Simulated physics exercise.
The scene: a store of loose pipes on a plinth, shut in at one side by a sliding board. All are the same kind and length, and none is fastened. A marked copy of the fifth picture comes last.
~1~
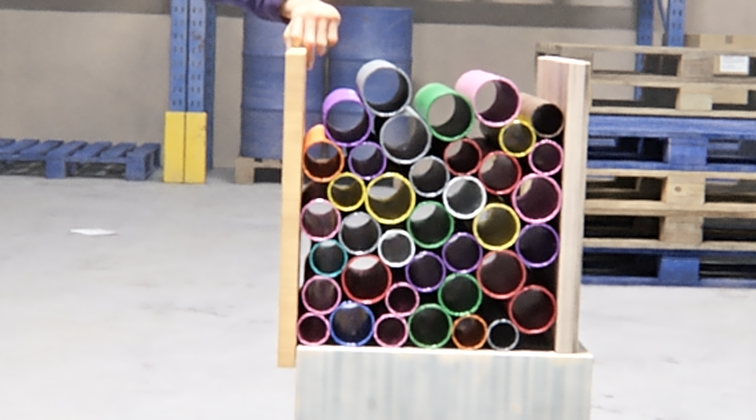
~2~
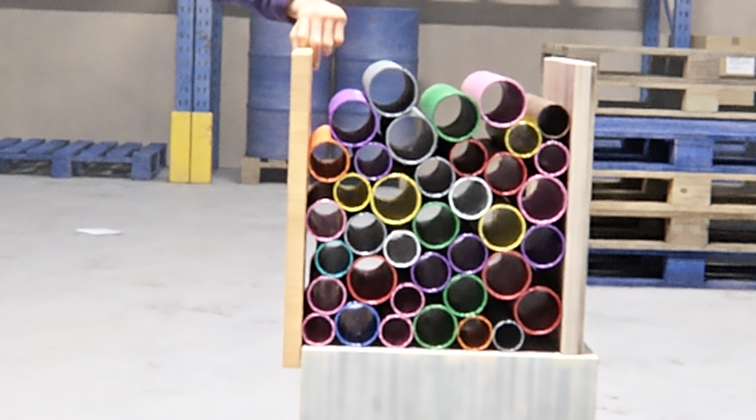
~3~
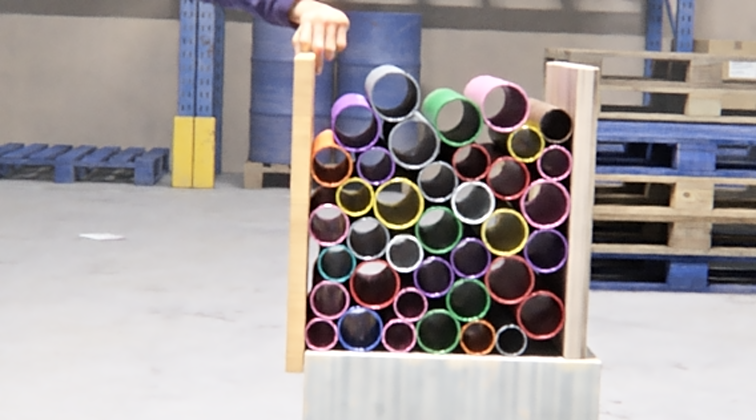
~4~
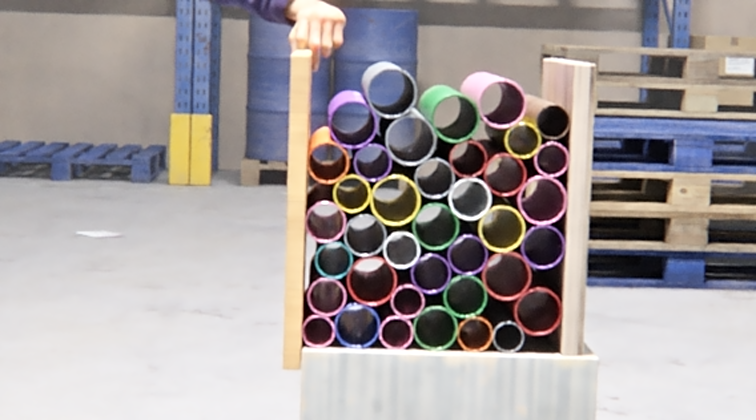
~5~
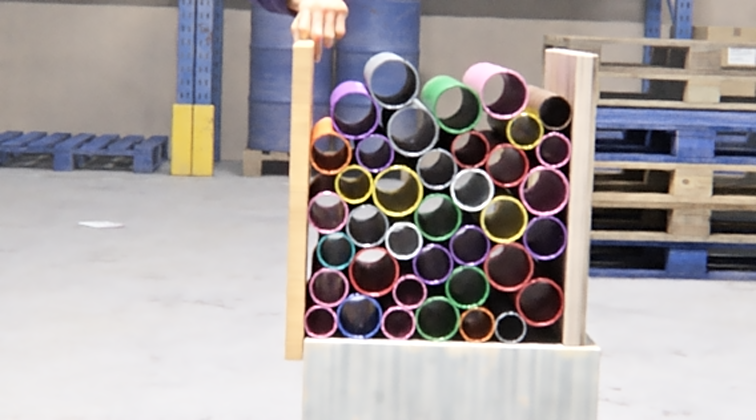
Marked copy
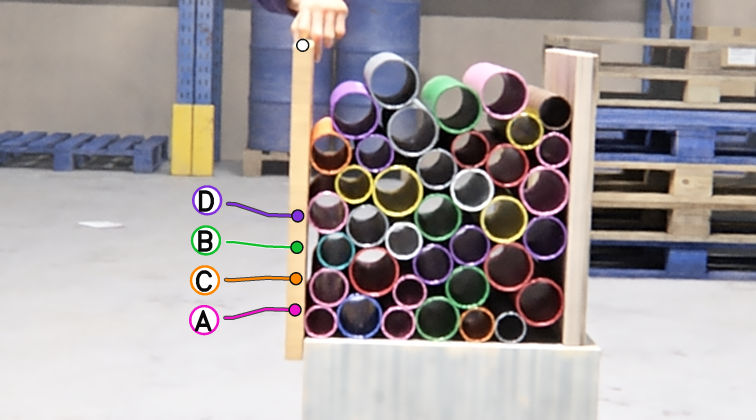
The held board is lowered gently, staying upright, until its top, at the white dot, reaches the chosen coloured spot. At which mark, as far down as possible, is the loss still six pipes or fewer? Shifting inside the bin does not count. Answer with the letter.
No lower than D.
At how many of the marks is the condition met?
The number is one.
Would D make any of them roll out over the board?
At D: Yes.
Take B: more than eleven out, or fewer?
Fewer than eleven.
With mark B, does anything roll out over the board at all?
At B: Yes.
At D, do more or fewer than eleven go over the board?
At D, fewer than eleven.
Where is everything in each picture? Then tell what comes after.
The first frame shows a grey pipe (360, 234); a yellow pipe (497, 227); a grey pipe (429, 177).
The second frame shows a grey pipe (435, 178); a red pipe (469, 158).
The third frame shows a pink pipe (505, 107); side board (301, 200).
The fourth frame shows a pink pipe (318, 331); a grey pipe (508, 337).
The fifth frame shows a red pipe (374, 272); a grey pipe (367, 226); a yellow pipe (504, 220).
On the copy, A at (295, 310); B at (297, 248); C at (296, 279); D at (298, 216); the white dot at (303, 45).
On D. First, top of the board (310, 121).
Then, top of the board (308, 205).
Finally, top of the board (307, 216), three out over the board.
By contrast, A more than six out over the board; B more than six out over the board; C more than six out over the board.
